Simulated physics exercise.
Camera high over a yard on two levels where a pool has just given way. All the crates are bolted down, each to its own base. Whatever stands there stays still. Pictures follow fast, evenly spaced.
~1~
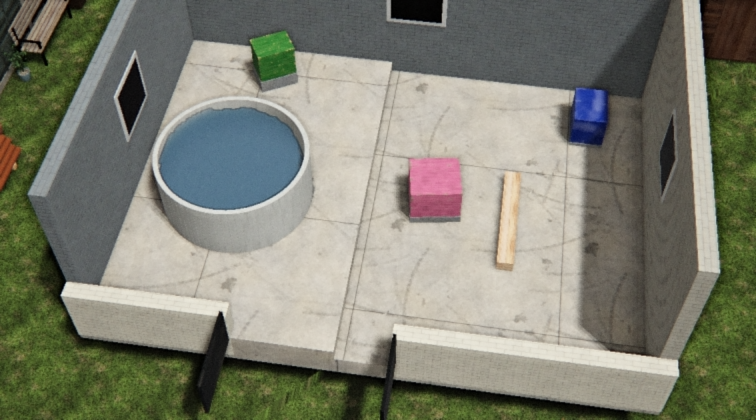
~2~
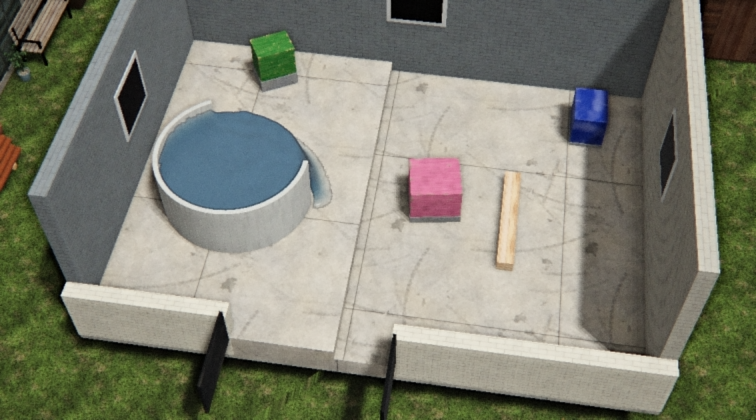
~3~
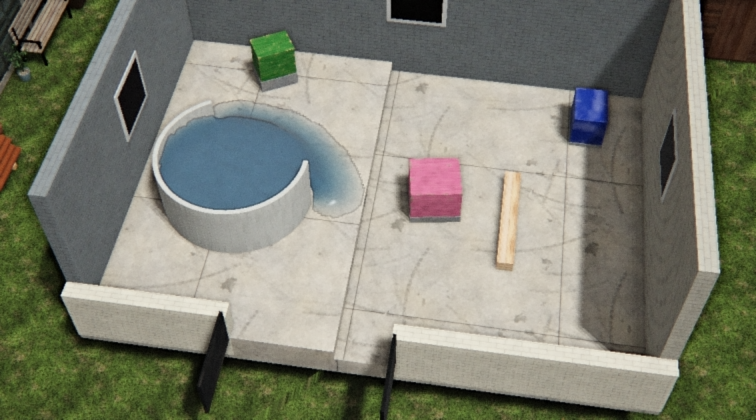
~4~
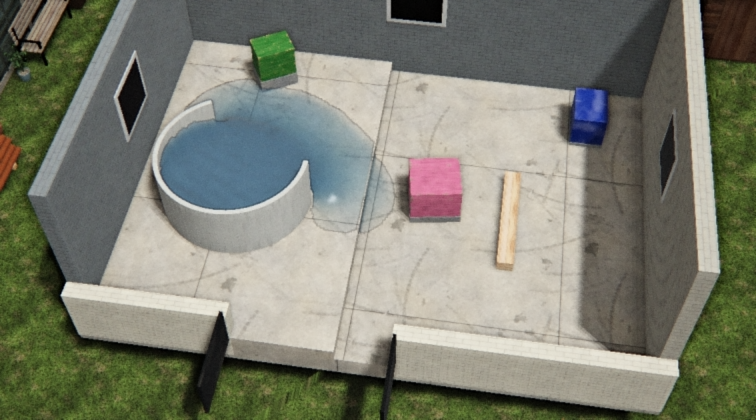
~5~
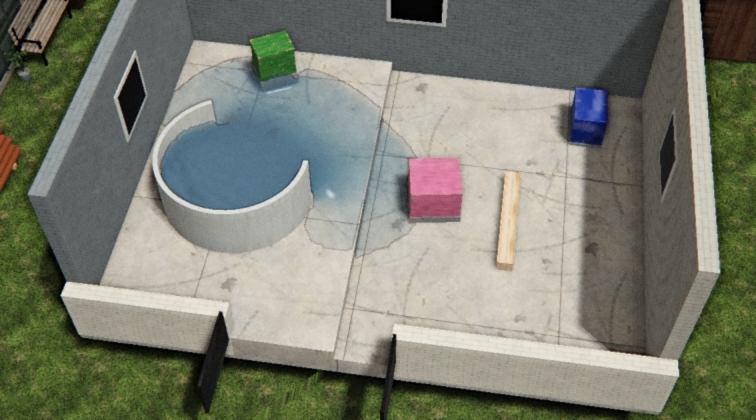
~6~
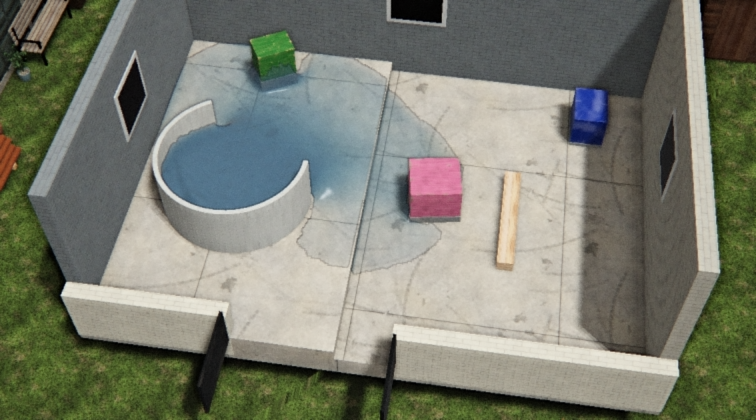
Water pouring from a gap in a round tank's far side, spreading across a walled yard around green and pink blocks.
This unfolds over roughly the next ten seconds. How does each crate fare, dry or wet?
The pink crate comes out wet. The blue crate comes out wet. The green crate comes out wet.
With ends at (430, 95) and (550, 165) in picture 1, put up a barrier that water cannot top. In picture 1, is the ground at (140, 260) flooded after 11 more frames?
I'd call it waterless.
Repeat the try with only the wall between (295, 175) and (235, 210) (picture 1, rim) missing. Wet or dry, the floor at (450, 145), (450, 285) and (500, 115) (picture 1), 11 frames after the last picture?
Spared, then sodden, then spared.
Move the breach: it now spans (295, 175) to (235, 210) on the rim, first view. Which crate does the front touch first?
First: The pink-painted one.
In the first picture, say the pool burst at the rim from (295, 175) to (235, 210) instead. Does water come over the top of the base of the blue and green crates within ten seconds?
My reading: Blue gets drenched, green stays untouched.
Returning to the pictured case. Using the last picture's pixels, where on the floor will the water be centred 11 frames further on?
My guess is about (360, 126).
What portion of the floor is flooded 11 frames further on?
I'd say close to 55 per cent.
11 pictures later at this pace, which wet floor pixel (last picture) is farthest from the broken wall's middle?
Close to (641, 98).
A moment on, water covers 45 % of the floor; the pink crate water round its plinth, the blue crate water round its plinth, the green crate water round its plinth.
Next, water covers 55 % of the floor; the pink crate water round its plinth, the blue crate water round its plinth, the green crate water round its plinth.
Then, water covers 70 % of the floor; the pink crate water round its plinth, the blue crate water round its plinth, the green crate water round its plinth.
Later, water covers 90 % of the floor; the pink crate water round its plinth, the blue crate water round its plinth, the green crate water round its plinth.
In the end, water covers 95 % of the floor; the pink crate was topped, the blue crate was topped, the green crate was topped.
